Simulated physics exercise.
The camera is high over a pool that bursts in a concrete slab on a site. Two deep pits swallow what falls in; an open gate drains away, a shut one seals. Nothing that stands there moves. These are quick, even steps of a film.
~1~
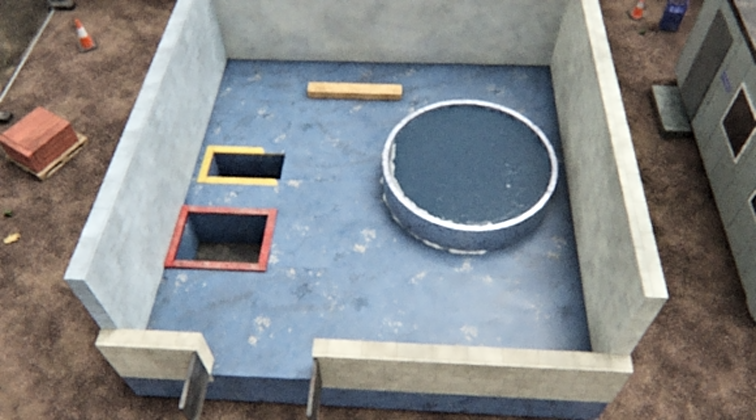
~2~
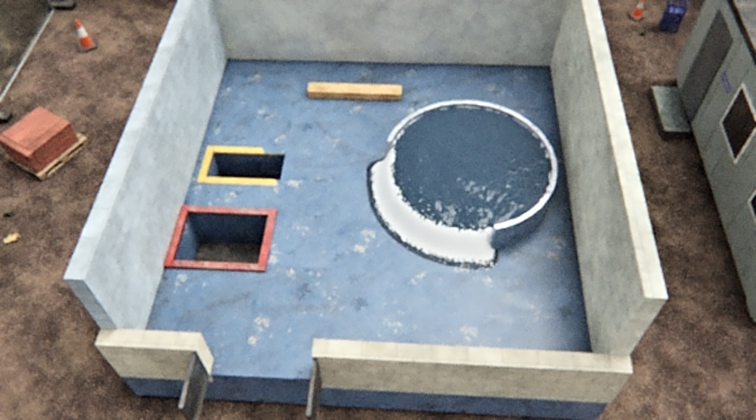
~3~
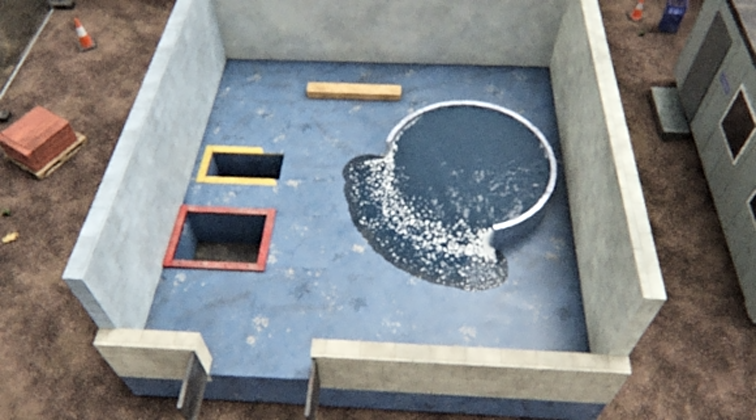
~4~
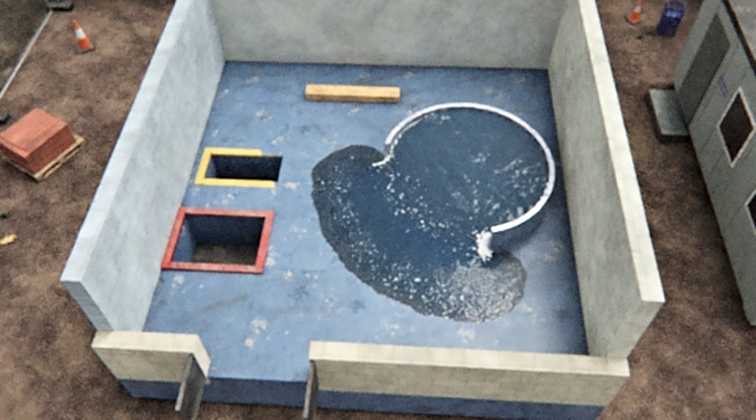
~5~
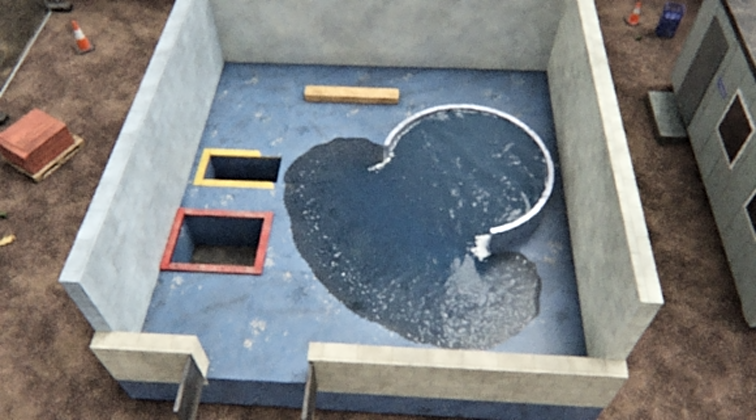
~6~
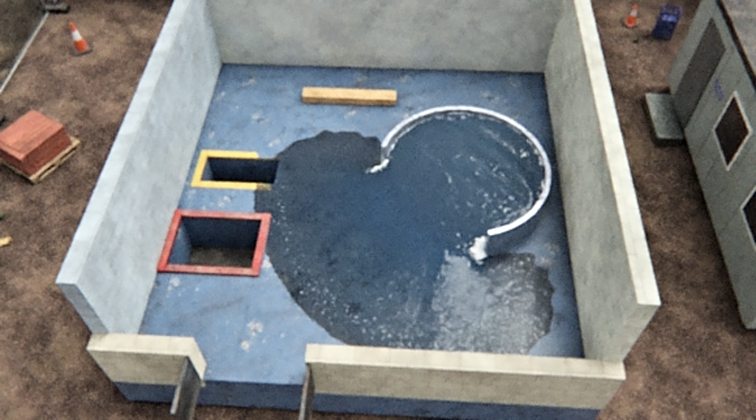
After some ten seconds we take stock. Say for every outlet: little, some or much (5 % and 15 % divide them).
In the end: The gate takes above 15 %; the red pit takes above 15 %; the yellow pit takes from 5 to 15 %.
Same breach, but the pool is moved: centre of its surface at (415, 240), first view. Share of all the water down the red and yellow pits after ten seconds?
Per cent: Red 35, yellow 2.
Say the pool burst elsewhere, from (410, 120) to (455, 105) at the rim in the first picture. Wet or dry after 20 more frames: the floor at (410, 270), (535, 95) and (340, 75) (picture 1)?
One after the other: No water, flooded, awash.
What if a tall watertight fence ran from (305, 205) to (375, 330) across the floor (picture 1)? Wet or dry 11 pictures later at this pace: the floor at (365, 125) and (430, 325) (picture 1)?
In turn: Clear, awash.
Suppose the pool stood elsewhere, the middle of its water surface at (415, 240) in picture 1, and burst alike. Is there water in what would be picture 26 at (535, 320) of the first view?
At that place: Awash.
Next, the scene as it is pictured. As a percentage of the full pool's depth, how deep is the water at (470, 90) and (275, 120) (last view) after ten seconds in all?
About 2 and 2 per cent.
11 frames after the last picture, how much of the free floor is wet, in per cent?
About 50 per cent.
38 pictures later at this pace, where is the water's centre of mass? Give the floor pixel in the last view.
Around (351, 259).
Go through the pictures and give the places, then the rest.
In the first picture, the round tank at (469, 163) is whole and still.
In the second picture, water pours out at (409, 220) and has run to (378, 164).
In the third picture, water pours out at (408, 222) and has run to (499, 279).
In the fourth picture, water pours out at (406, 225) and has run to (507, 306).
In the fifth picture, the front is at (300, 162), out from the gap at (405, 226).
In the sixth picture, the front is at (285, 155), out from the gap at (402, 228).
A moment on, water covers 45 % of the floor; the gate 0 %, the red pit 2 %, the yellow pit 1 %.
Next, water covers 50 % of the floor; the gate 3 %, the red pit 6 %, the yellow pit 3 %.
Then, water covers 60 % of the floor; the gate 9 %, the red pit 13 %, the yellow pit 5 %.
Later, water covers 60 % of the floor; the gate 16 %, the red pit 25 %, the yellow pit 7 %.
In the end, water covers 65 % of the floor; the gate 24 %, the red pit 30 %, the yellow pit 10 %.
